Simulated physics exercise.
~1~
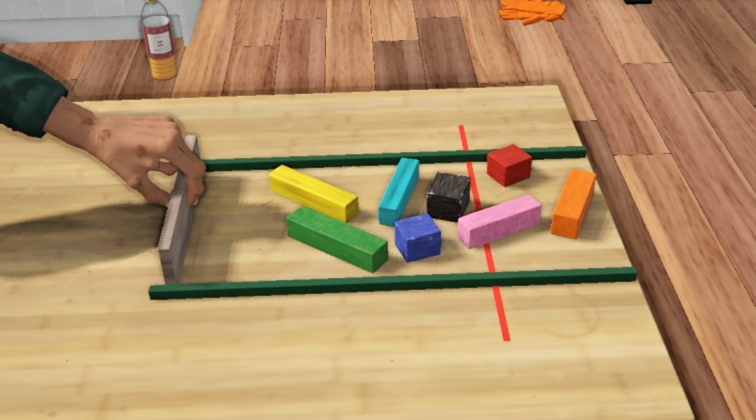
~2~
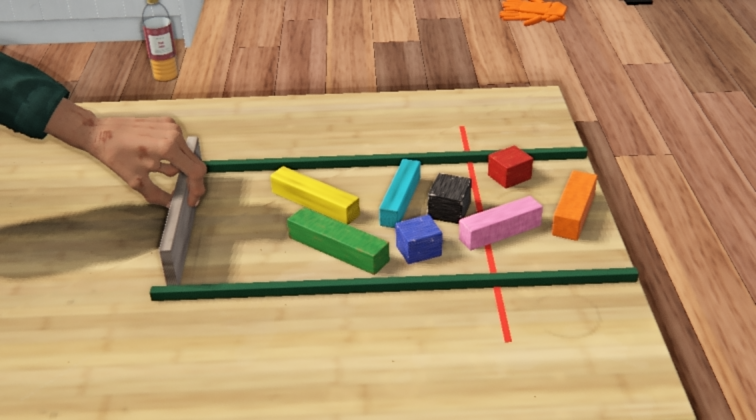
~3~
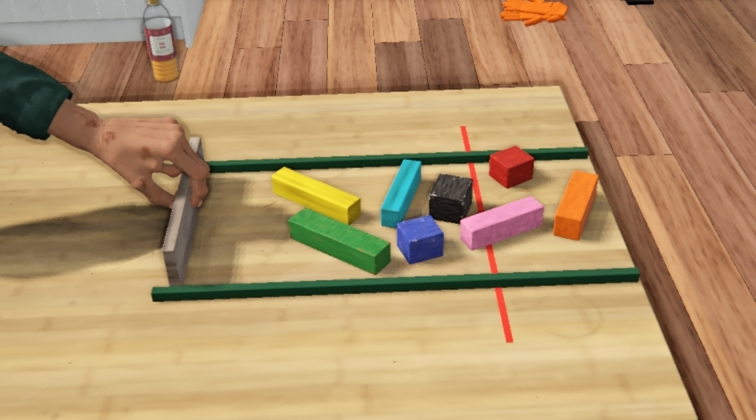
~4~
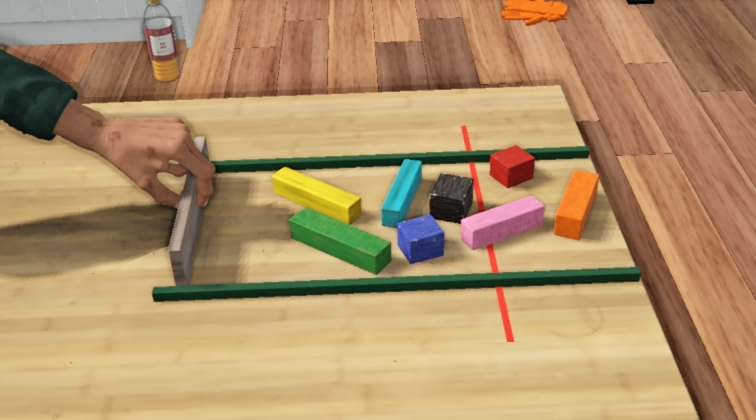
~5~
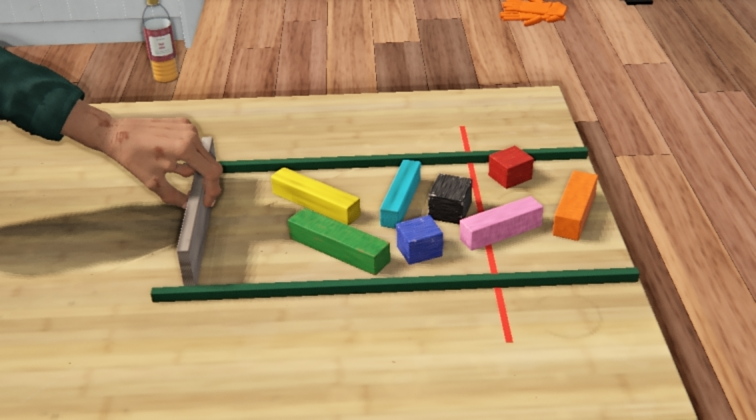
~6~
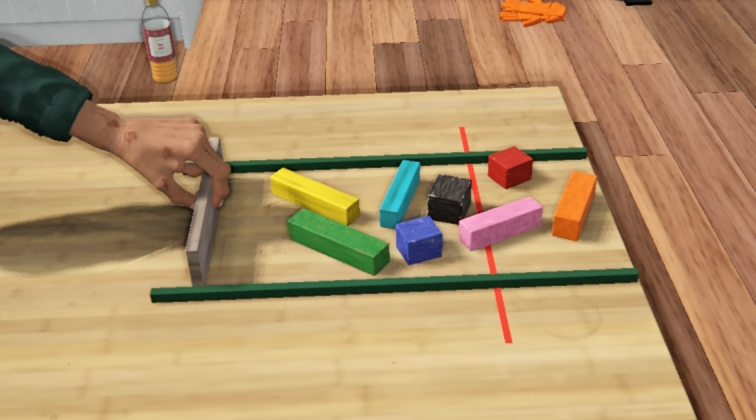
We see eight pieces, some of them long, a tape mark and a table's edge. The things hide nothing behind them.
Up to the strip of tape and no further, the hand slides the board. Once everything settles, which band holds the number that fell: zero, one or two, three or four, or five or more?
So the push knocks none of them off, going by the tape.
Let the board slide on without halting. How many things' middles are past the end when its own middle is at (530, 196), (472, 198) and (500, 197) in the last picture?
By position: 1 / 0 / 0.
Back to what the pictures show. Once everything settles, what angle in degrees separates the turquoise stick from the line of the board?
About 20° out of line.
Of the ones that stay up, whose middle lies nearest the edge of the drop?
Answer: The orange bar.
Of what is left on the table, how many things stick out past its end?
Count of overhanging things: 1.
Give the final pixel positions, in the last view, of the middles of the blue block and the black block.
In the last picture the blue block sits around (534, 235) and the black block around (550, 181).
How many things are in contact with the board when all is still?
In total, 2.
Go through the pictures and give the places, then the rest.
In the first frame, orange bar (574, 203); red block (509, 166); pink bar (500, 221); board (182, 207); tape (480, 216).
In the second frame, red block (510, 167); turquoise stick (401, 193).
In the third frame, pink bar (502, 223); black block (451, 199).
In the fourth frame, orange bar (577, 204); yellow stick (316, 195).
In the fifth frame, red block (511, 167); blue block (420, 240).
In the sixth frame, orange bar (575, 205); red block (510, 167); pink bar (501, 224); board (207, 209); tape (482, 218).
Early on, none off yet; orange bar at rest near (575, 205); red block at rest near (510, 167); pink bar at rest near (501, 224).
A while later, none off yet; orange bar at rest near (575, 205); red block at rest near (510, 167); pink bar moving near (509, 223).
Finally, the number that fall off is zero.
